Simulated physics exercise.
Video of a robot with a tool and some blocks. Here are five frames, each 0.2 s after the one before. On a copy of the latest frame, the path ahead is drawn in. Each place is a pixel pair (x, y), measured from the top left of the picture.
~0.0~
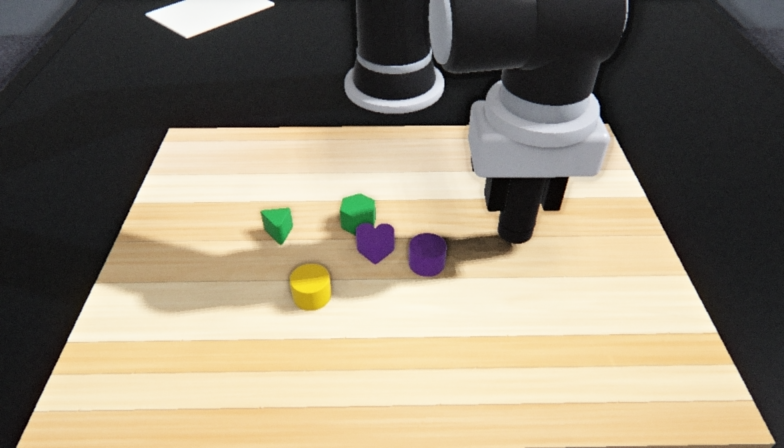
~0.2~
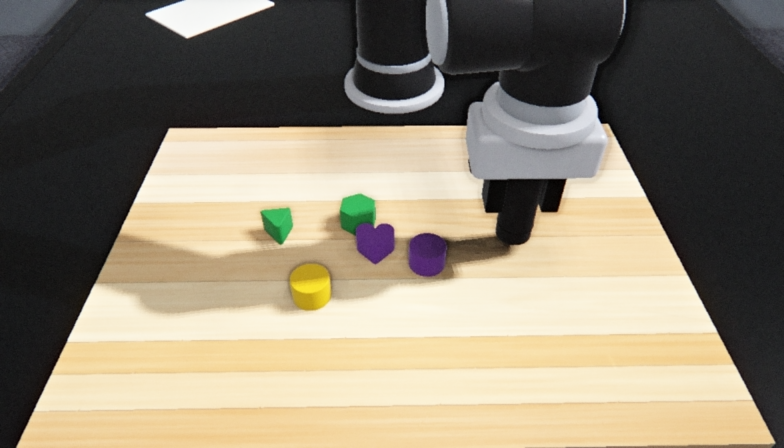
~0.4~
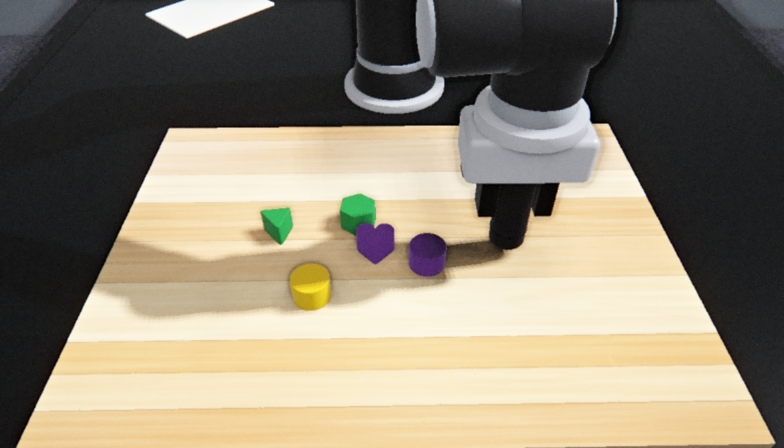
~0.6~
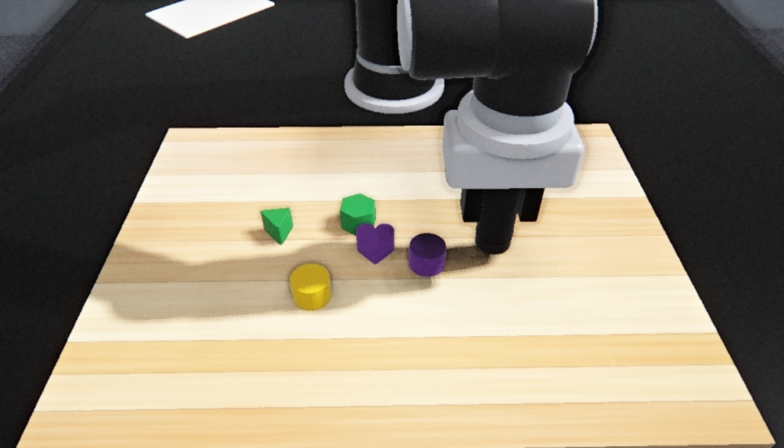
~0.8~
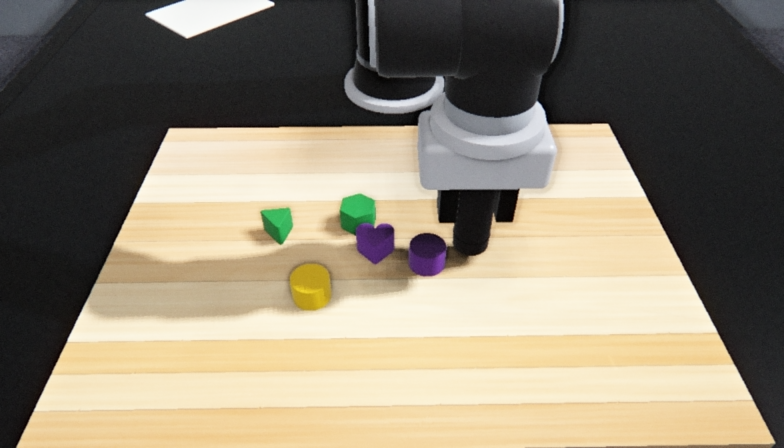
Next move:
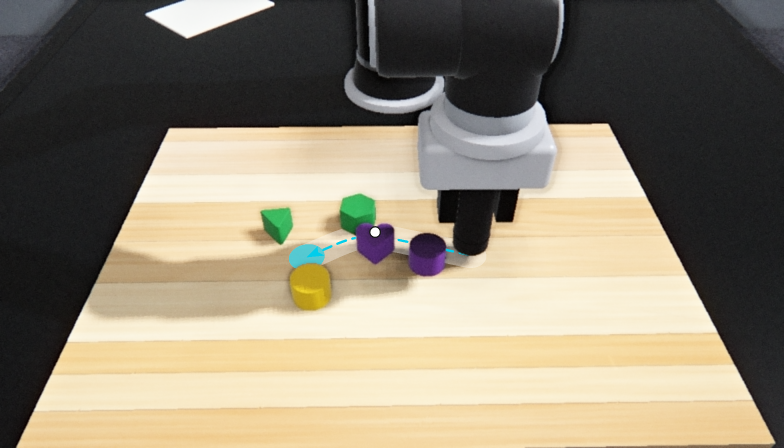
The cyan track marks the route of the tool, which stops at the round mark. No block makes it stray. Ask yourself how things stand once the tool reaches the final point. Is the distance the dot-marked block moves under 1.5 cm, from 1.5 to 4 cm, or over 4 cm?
The block shifts more than 4 cm.
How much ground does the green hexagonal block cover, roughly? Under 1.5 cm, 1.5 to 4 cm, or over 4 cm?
It shifts by 1.5 to 4 cm.
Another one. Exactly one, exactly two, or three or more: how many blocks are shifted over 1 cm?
This push will displace three or more blocks.
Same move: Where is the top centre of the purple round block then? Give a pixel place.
It sits at (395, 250).
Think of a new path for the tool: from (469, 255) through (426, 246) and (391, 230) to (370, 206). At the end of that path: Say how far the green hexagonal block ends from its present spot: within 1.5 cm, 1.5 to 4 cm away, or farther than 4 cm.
Overall it shifts between 1.5 and 4 cm.
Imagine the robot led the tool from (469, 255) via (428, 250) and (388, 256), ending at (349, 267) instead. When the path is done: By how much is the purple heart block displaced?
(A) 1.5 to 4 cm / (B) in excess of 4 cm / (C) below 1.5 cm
B.
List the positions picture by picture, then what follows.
In the first picture, lower end of the tool at (515, 233), tops of blocks, yellow round block at (309, 278), green hexagonal block at (358, 205), purple heart block at (375, 232), purple round block at (428, 245).
In the second picture, tool at (513, 234), blocks as before.
In the third picture, tool at (506, 238), blocks as before.
In the fourth picture, tool at (492, 243), blocks as before.
In the fifth picture, tool at (470, 244), yellow round block at (309, 278), green hexagonal block at (358, 205), purple heart block at (375, 232), purple round block at (428, 245).
The drawn path runs from (469, 255) over (413, 243) and (358, 237) to (307, 257); the dot is on the purple heart block.
On the path given first. One third of the way, tool at (412, 232); purple round block at (398, 248).
Two thirds of the way, tool at (357, 227); green hexagonal block at (340, 199), turned 35° clockwise; purple heart block at (335, 240), turned 70° anticlockwise; purple round block at (397, 249).
At the end, tool at (305, 246); yellow round block at (307, 293); green hexagonal block at (336, 200), turned 55° clockwise; purple heart block at (307, 265), turned 165° anticlockwise; purple round block at (397, 249).
